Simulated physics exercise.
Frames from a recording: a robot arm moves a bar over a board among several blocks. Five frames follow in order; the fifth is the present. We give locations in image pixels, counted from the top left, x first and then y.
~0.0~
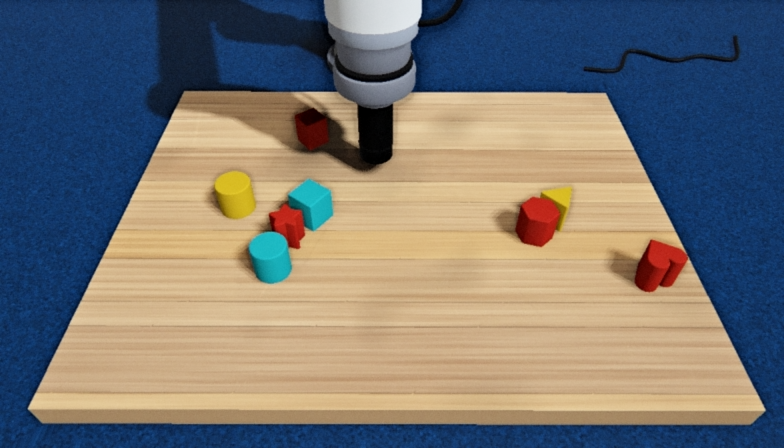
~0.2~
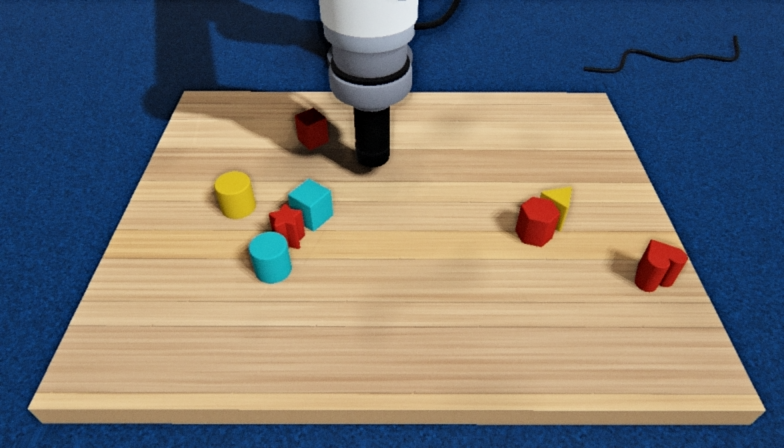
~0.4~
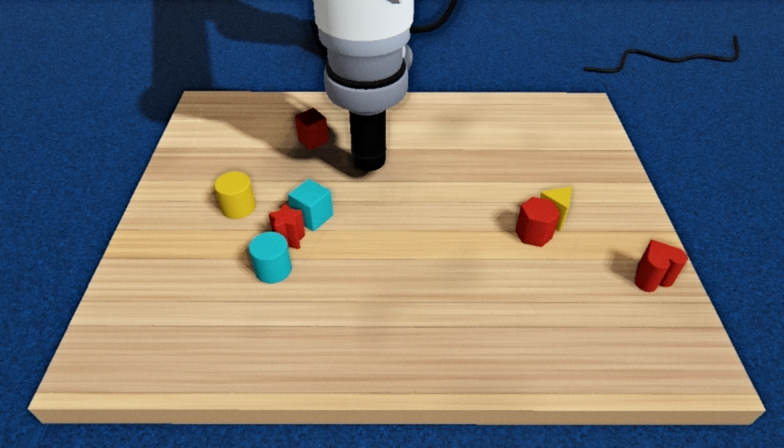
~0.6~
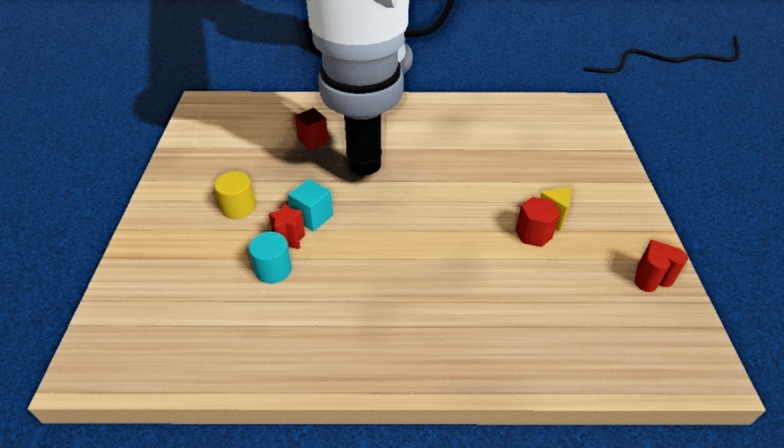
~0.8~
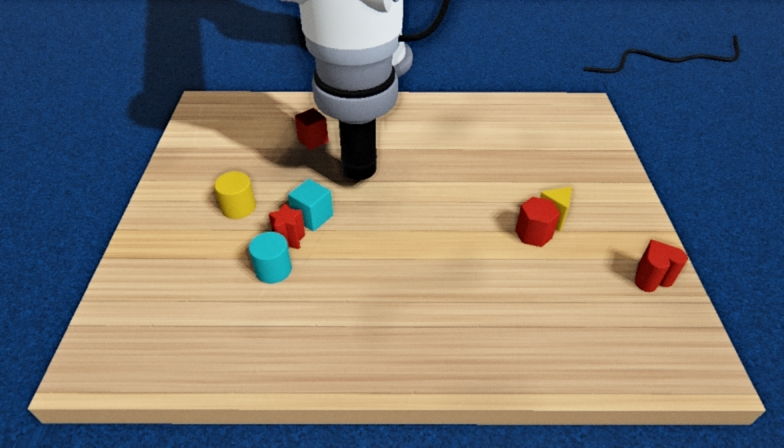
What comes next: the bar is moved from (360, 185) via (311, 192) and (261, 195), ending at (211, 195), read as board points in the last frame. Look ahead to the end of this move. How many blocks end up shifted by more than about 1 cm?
It should be one, as far as I can tell.
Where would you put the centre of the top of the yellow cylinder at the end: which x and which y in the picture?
I'd place it at (186, 194), taking the centre of its top.
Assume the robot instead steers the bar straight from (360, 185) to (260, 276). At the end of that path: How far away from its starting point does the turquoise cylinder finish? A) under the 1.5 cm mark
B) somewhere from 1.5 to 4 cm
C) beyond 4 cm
I choose C.
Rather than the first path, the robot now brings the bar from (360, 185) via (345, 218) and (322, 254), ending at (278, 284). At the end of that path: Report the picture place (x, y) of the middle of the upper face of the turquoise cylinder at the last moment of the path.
In the picture, that point is around (234, 253).
What follows on the original path. One third of the way, bar (309, 177); nothing pushed yet.
Two thirds of the way, bar (257, 181); yellow cylinder (222, 185).
At the end, bar (206, 181); yellow cylinder (186, 194); turquoise square still.
